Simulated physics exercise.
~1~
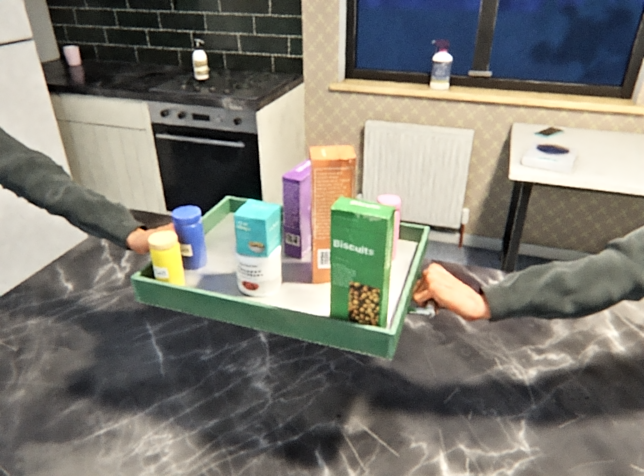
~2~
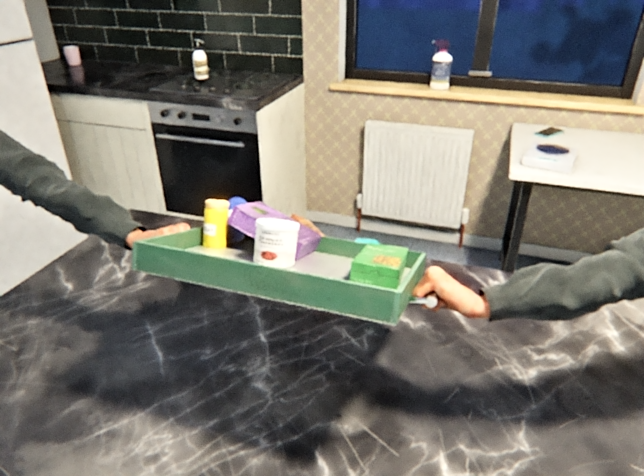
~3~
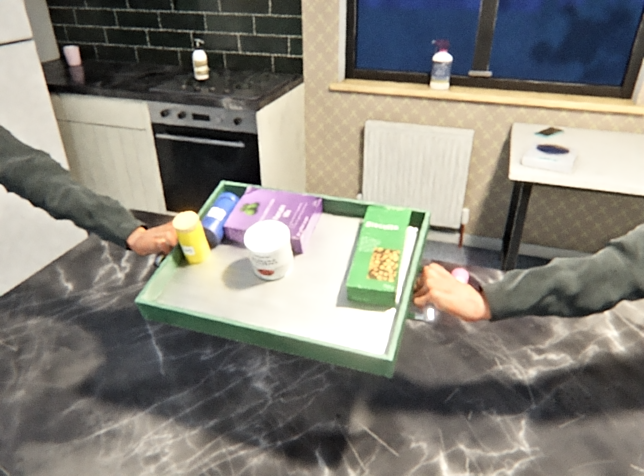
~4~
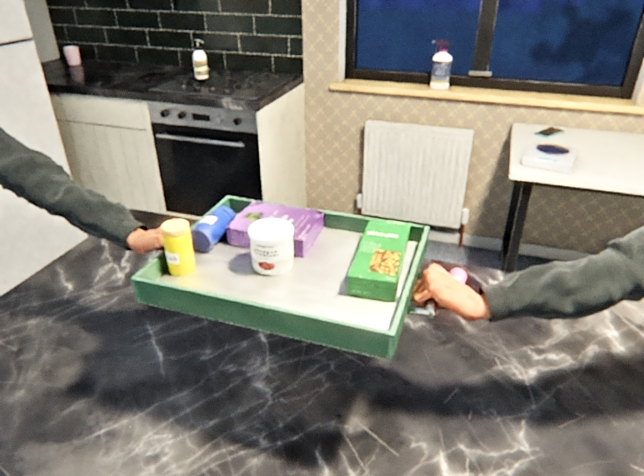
In a kitchen seen from behind a dark marbled counter, facing an oven, a radiator and a night window, two sleeved arms hold a green-rimmed tray by its ends. Yellow and blue shakers stand at left, turquoise and white containers near the middle, purple and orange cartons behind, and a green biscuit packet at right, near a pink shaker. The tray tips far edge down, and the purple, green and blue items topple while the orange, pink and turquoise ones go off it. It tips back toward the viewer, then levels, with the white tin and yellow shaker upright beside the three fallen items.
